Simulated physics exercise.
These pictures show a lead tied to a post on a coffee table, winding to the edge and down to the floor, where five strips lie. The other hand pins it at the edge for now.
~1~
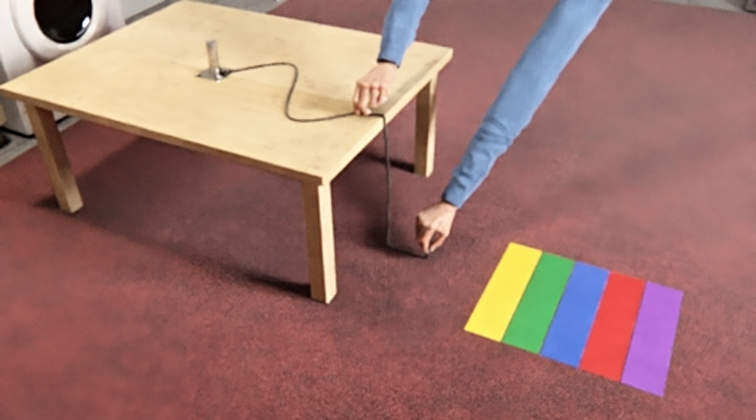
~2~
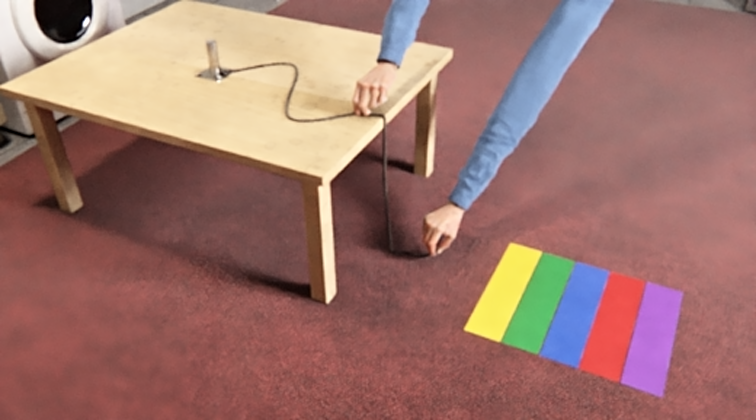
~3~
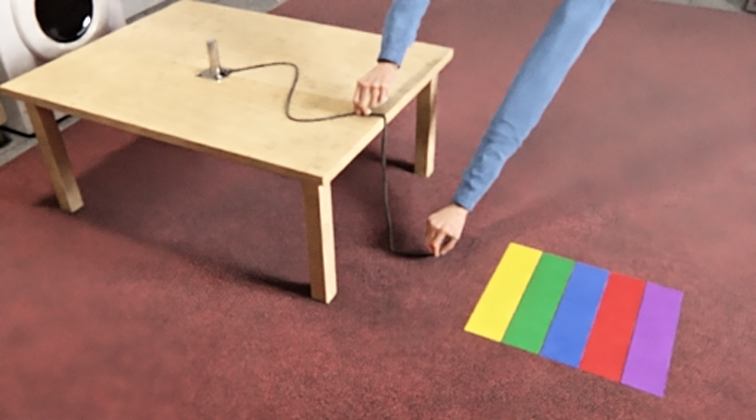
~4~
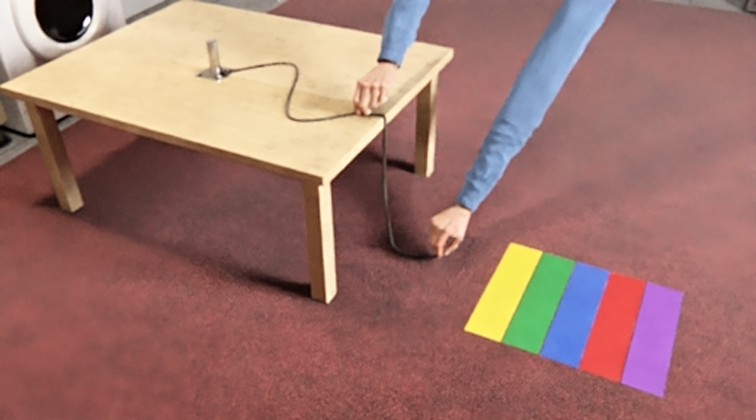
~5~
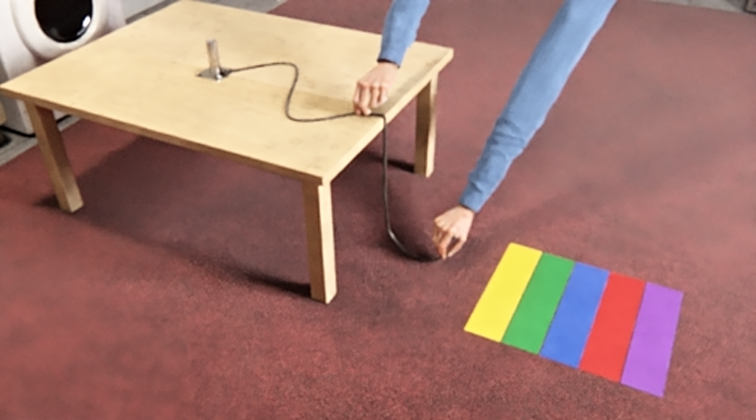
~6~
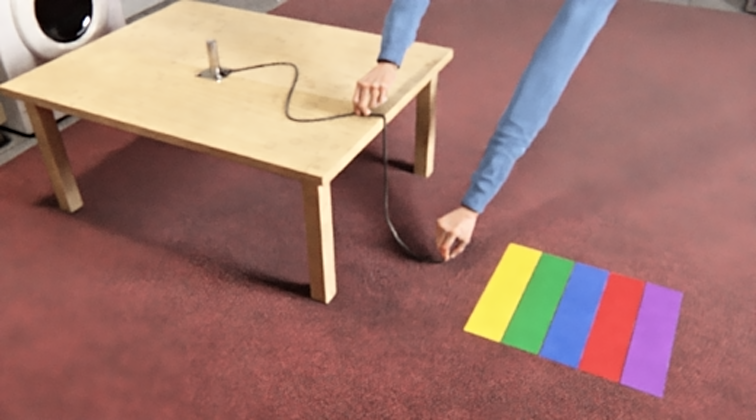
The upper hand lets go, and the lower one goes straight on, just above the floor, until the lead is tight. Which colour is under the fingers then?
The end stops over the purple strip.
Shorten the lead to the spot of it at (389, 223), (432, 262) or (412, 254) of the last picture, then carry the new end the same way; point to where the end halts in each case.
Near (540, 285), (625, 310) and (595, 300).
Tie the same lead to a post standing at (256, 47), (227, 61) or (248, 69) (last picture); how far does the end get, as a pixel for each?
The places are (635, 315), (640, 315) and (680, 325).
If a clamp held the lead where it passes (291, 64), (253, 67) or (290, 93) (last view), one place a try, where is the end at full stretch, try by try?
The places are (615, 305), (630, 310) and (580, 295).
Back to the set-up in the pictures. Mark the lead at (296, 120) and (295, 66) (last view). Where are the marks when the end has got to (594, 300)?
Near (391, 128) and (288, 91).
A little later, end near (594, 300); over blue.
Next, end near (631, 311); over red.
When it is tight, end near (654, 318); over purple. It gets as far as the purple strip.
